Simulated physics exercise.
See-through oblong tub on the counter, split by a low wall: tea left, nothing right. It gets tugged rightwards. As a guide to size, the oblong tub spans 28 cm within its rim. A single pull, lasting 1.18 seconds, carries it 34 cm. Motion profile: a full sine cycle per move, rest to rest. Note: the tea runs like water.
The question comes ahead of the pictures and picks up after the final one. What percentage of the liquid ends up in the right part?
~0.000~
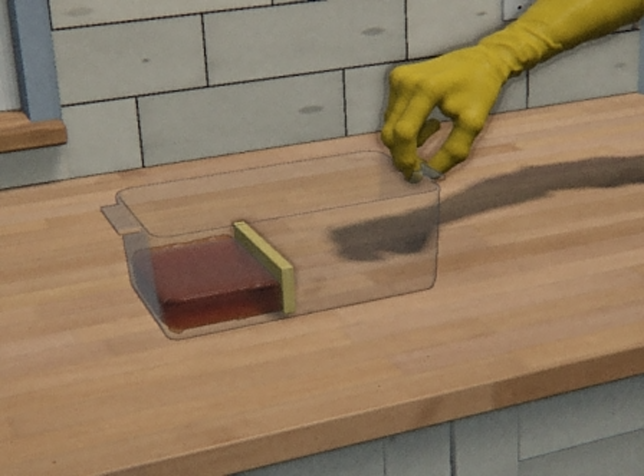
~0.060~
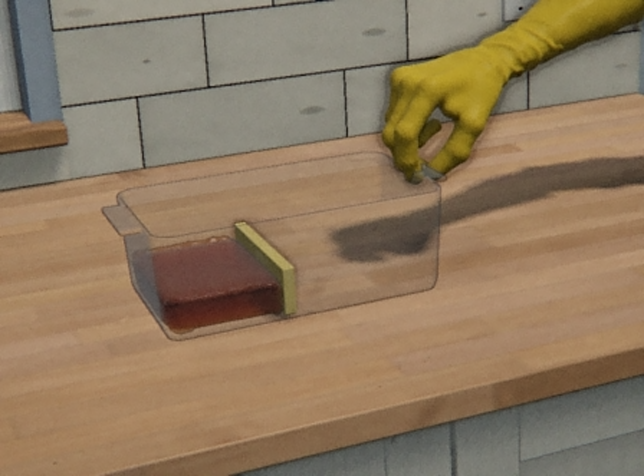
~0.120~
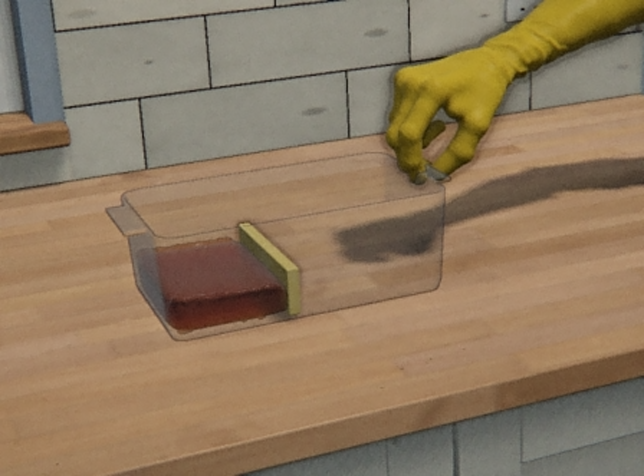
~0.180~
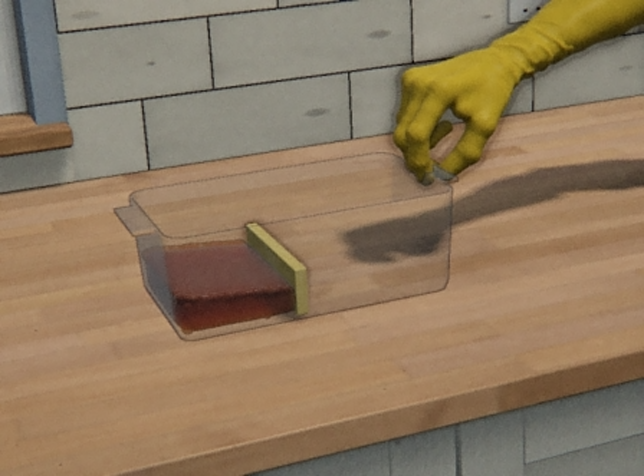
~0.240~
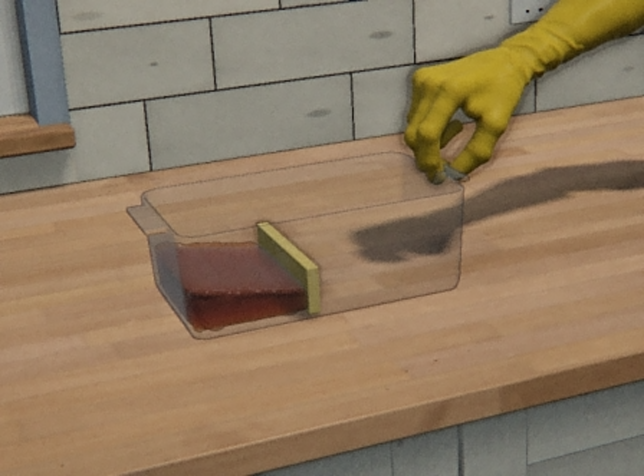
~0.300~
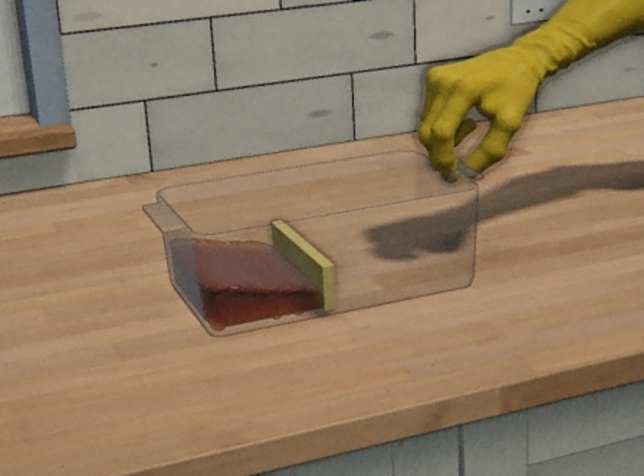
About 0 per cent.
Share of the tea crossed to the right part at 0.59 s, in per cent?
Roughly 0 percent.
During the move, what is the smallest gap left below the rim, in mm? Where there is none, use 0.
55 mm.
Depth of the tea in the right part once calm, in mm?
About 0 millimetres deep.
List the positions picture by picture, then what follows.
In the first picture, it has moved 0.0 cm; in the oblong tub the surface runs from (143, 276) to (255, 255), rim (409, 170); the top of the divider is at (286, 269).
In the second picture, it has moved 0.0 cm; in the oblong tub the surface runs from (144, 276) to (256, 257).
In the third picture, it has moved 0.2 cm; in the oblong tub the surface runs from (148, 275) to (261, 258).
In the fourth picture, it has moved 0.8 cm; in the oblong tub the surface runs from (155, 273) to (268, 261).
In the fifth picture, it has moved 1.7 cm; in the oblong tub the surface runs from (167, 268) to (280, 263).
In the sixth picture, it has moved 3.2 cm; in the oblong tub the surface runs from (182, 263) to (294, 262).
After 0.59 s it has gone 17 cm; 0 per cent is on the right side and 0 is out of the oblong tub.
After 0.88 s it has gone 31 cm; 0 per cent is on the right side and 0 is out of the oblong tub.
After 1.18 s it has gone 34 cm; 0 per cent is on the right side and 0 is out of the oblong tub.
After 1.47 s it has gone 34 cm; 0 per cent is on the right side and 0 is out of the oblong tub.
In the end 0 per cent is on the right side and 0 is out of the oblong tub.
